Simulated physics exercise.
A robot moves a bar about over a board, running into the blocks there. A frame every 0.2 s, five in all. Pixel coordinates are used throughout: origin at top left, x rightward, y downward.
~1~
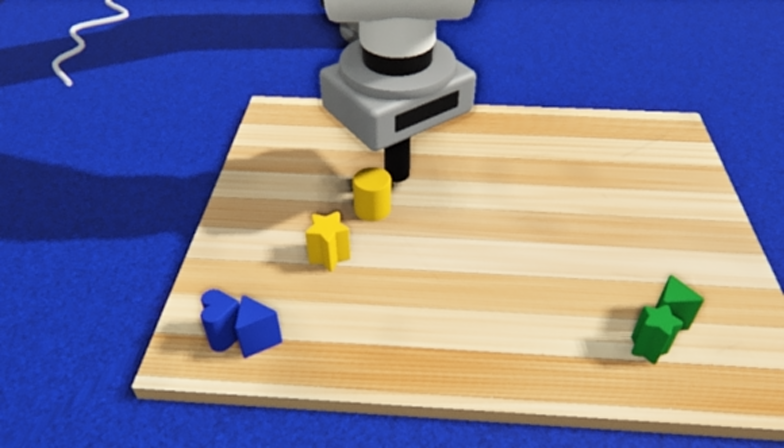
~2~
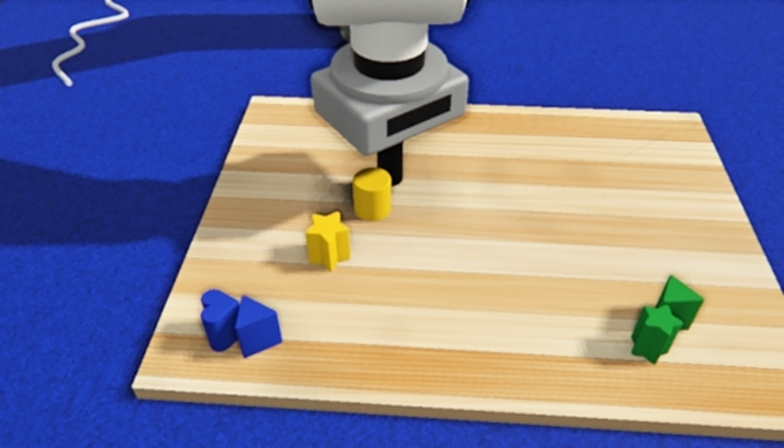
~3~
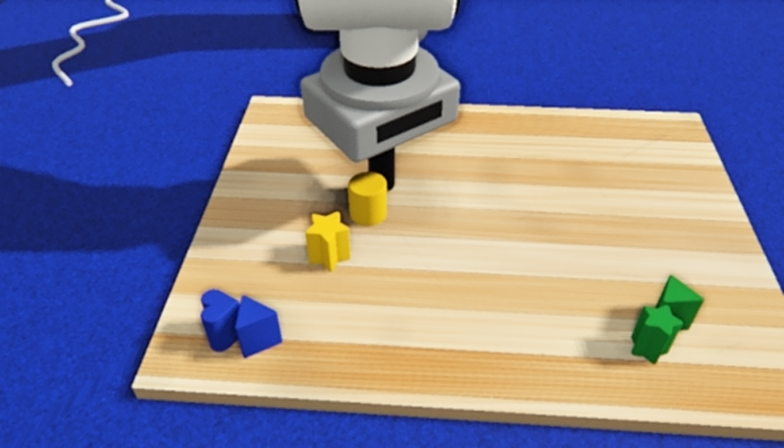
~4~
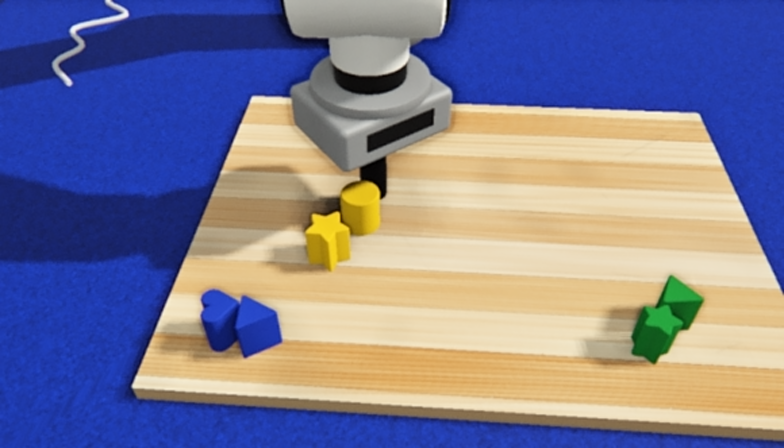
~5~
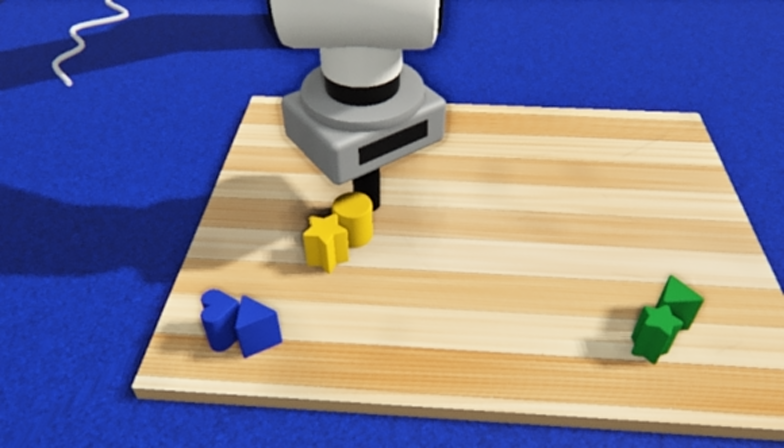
A grey and white robot arm with a short black bar reaches over a pale striped wooden board on a blue surface, seen from above at an angle by a still camera. A yellow disc and yellow star sit left of centre, two blue blocks at lower left, two green ones at right. The bar moves down and left, pushing the disc against the star.
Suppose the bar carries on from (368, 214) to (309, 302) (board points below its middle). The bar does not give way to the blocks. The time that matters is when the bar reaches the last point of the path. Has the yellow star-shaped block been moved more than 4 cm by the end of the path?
That would be a yes.
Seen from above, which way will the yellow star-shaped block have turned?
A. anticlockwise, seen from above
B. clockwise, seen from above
B
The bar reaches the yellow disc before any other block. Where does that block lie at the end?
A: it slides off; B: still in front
(B)
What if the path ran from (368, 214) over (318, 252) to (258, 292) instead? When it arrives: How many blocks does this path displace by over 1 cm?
Shifted over 1 cm: Two.
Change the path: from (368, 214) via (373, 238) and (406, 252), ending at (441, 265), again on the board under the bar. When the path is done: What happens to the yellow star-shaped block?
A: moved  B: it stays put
Letter A.
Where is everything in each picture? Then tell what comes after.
In the first frame, lower end of the bar at (397, 175), tops of blocks, blue heart-shaped block at (216, 304), blue triangular block at (252, 311), yellow star-shaped block at (326, 225), yellow disc at (372, 178).
In the second frame, bar at (390, 179), blocks as before.
In the third frame, bar at (382, 185), yellow disc at (367, 183).
In the fourth frame, bar at (374, 193), yellow disc at (360, 192).
In the fifth frame, bar at (367, 204), blue heart-shaped block at (216, 304), blue triangular block at (252, 311), yellow star-shaped block at (325, 227), yellow disc at (352, 204).
The first path, step by step. One third of the way, bar at (349, 232); yellow star-shaped block at (298, 249), turned 15° anticlockwise; yellow disc at (328, 232).
Two thirds of the way, bar at (330, 261); yellow star-shaped block at (264, 272); yellow disc at (302, 261).
At the end, bar at (308, 292); blue heart-shaped block at (201, 309); blue triangular block at (248, 314), turned 15° anticlockwise; yellow star-shaped block at (232, 283), turned 35° clockwise; yellow disc at (270, 288).
